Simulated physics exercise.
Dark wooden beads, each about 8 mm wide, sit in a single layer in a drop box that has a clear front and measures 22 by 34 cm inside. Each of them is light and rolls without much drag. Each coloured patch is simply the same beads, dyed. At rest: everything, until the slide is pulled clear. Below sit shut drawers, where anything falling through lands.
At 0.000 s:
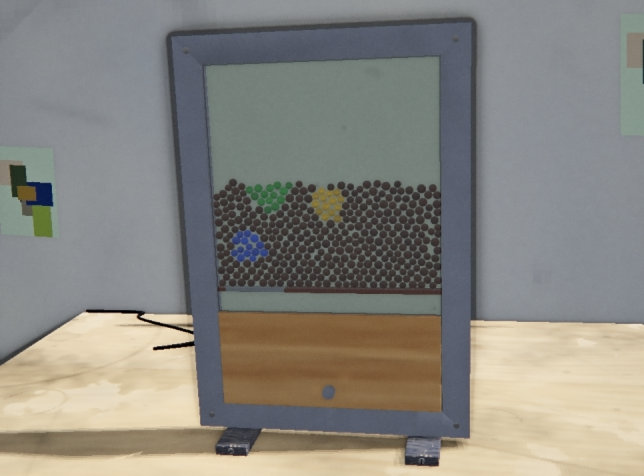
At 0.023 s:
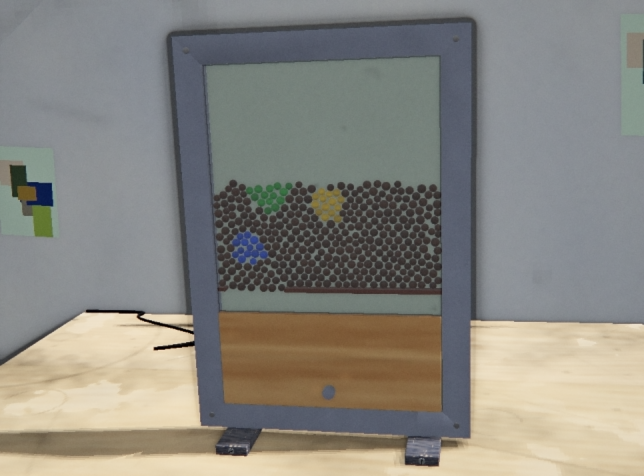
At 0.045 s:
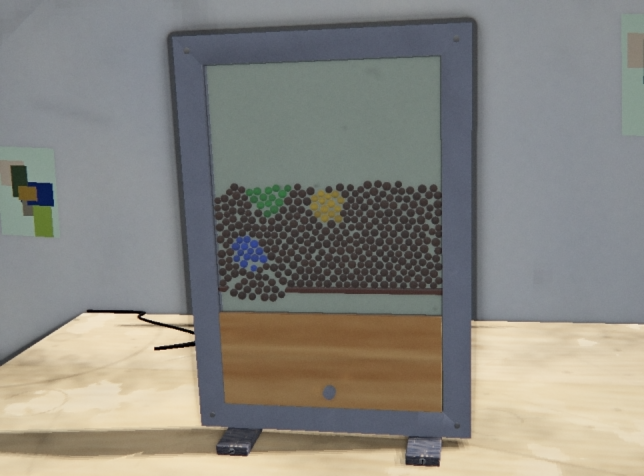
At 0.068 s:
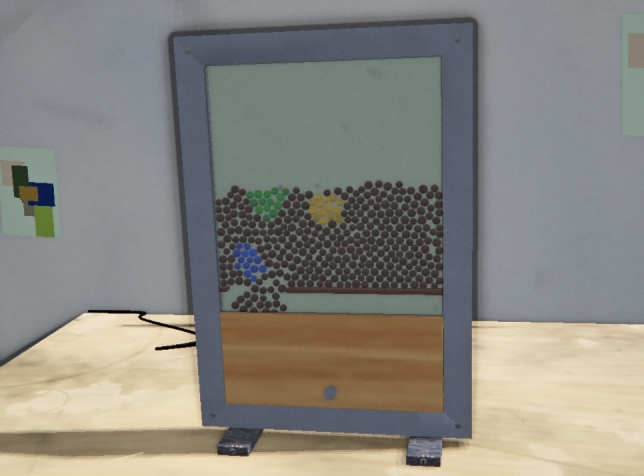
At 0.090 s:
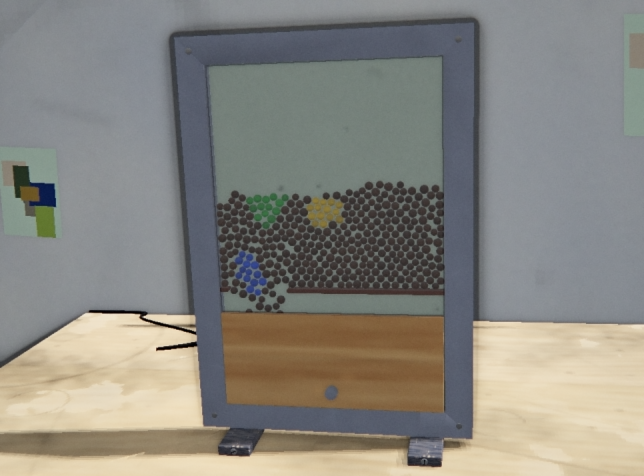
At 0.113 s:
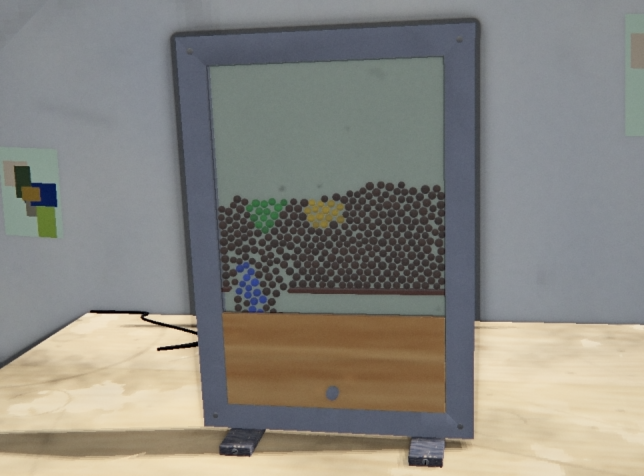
Dark beads with green, yellow and blue patches sit behind the clear front of a grey-framed upright box, seen from the front on a pale wooden table against a grey wall. A slide at the lower left of the beads withdraws, and beads drop through the gap onto the wooden panel below. The blue patch sinks and stretches downward, the green and yellow dip slightly, and the view barely shifts.
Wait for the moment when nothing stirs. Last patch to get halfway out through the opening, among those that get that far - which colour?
I would say yellow.
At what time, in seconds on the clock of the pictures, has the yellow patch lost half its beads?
Around 0.4 seconds.
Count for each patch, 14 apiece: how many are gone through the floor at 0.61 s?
Tally by patch: Green = 14, yellow = 12, blue = 14.
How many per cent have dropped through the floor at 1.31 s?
Close to 60 percent at that moment.
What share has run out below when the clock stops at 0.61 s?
Some 50 per cent.
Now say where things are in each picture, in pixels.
About 360 beads; beads centred (331, 237); green patch (270, 195); yellow patch (328, 204); blue patch (248, 247); slide (222, 288) to (290, 289), in the first picture.
Beads centred (331, 237); 0 out, in the second picture.
Beads centred (332, 237); 9 out, in the third picture.
Beads centred (327, 244); 17 out, in the fourth picture.
Beads centred (328, 245); 27 out, in the fifth picture.
Beads centred (329, 245); 37 out; green patch (265, 213); yellow patch (323, 213); blue patch (249, 285), in the sixth picture.
After 0.26 s, 30 % are out; out of 14, green 0, yellow 0, blue 14.
After 0.61 s, 50 % are out; out of 14, green 14, yellow 13, blue 14.
After 1.31 s, 60 % are out; out of 14, green 14, yellow 14, blue 14.
All still by 3.1 s, 65 % are out; out of 14, green 14, yellow 14, blue 14; half out at green 0.30 s, yellow 0.44 s, blue 0.16 s.
